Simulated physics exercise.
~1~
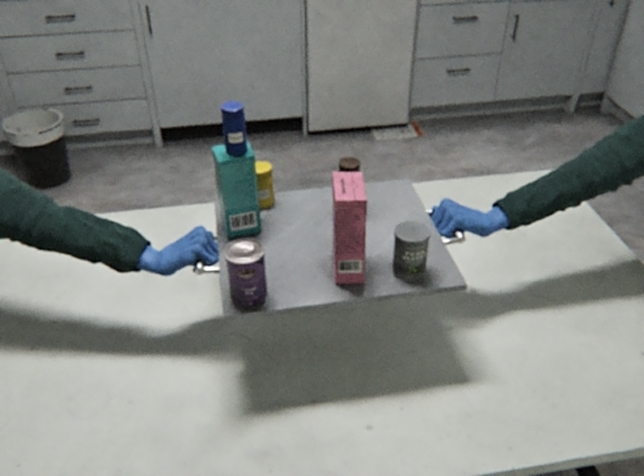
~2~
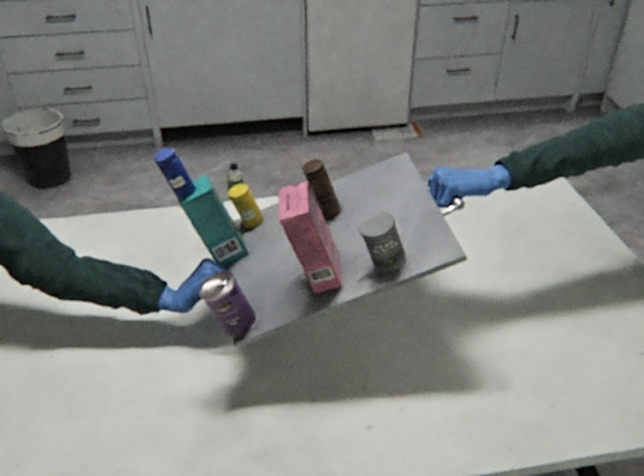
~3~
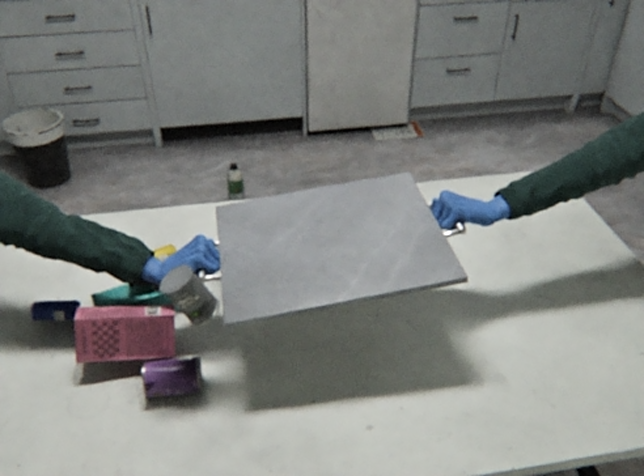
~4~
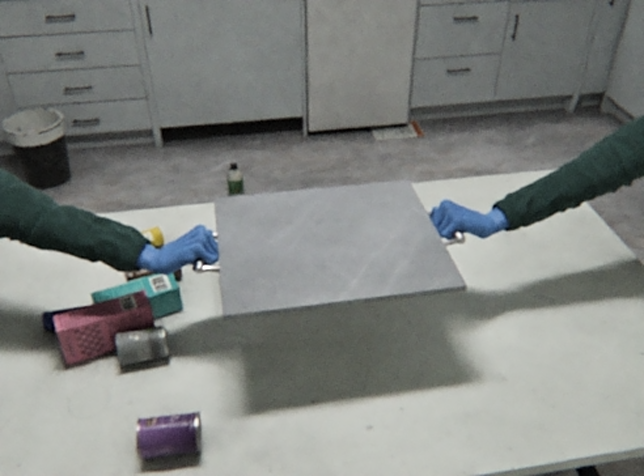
A flat grey tray, held by two blue-gloved hands over a pale table and seen from slightly above, carries a blue shaker, a turquoise carton, a yellow shaker and a purple tin towards the left, with a brown shaker, a pink packet and a grey tin farther right. The hands tip it left edge down, and everything on it leans and shifts left. The things tumble off onto the table, the grey tin last seen by the left hand. The tray levels, empty, while the things lie toppled at left, the purple tin nearest the viewer.
